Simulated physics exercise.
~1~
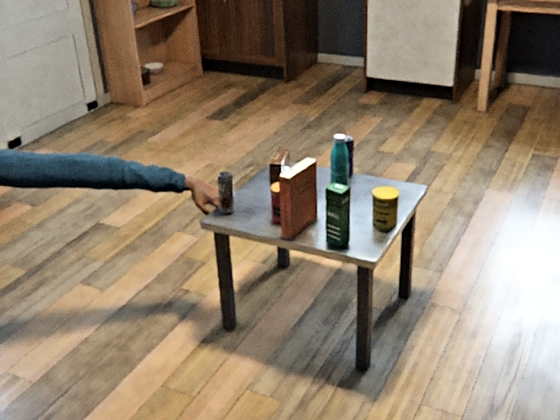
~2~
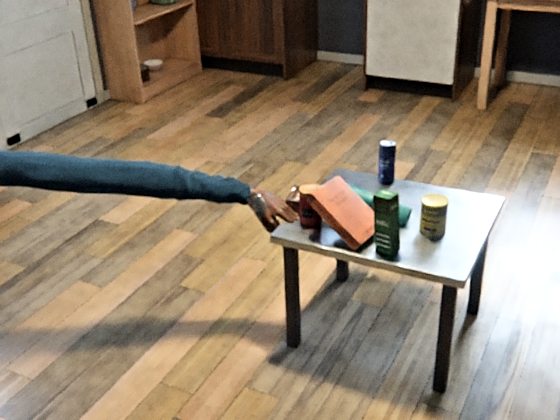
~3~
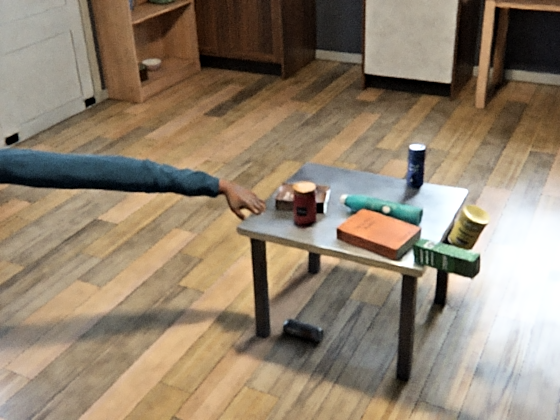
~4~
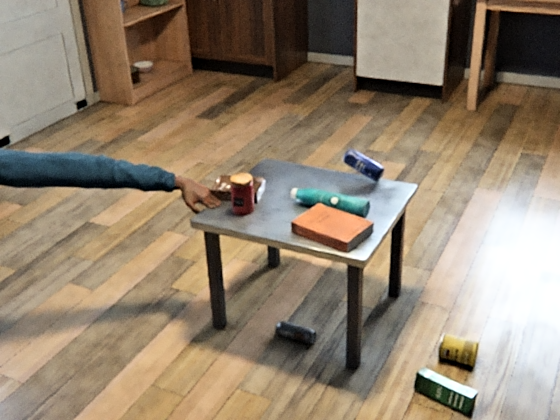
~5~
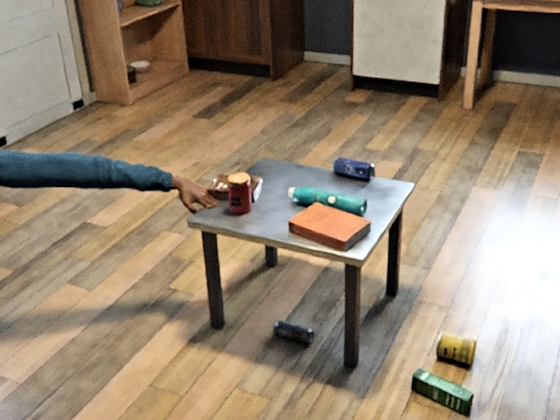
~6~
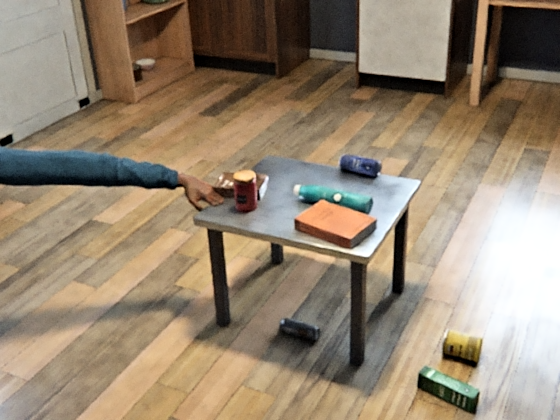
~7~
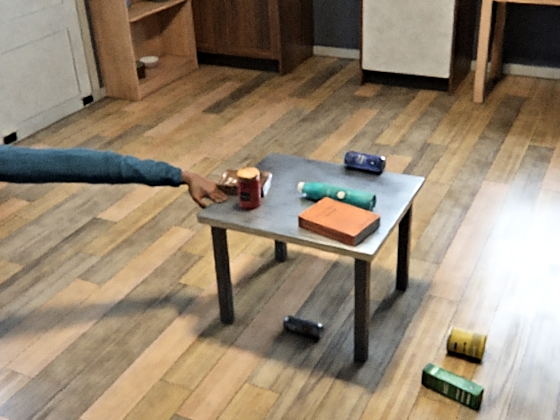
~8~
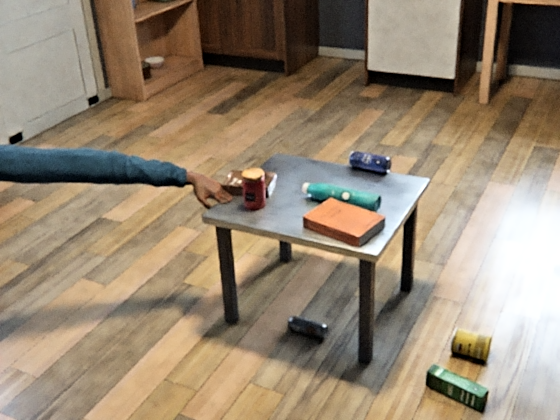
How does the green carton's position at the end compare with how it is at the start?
At the start the green carton stands upright on the table, and at the end it lies on its side on the floor.
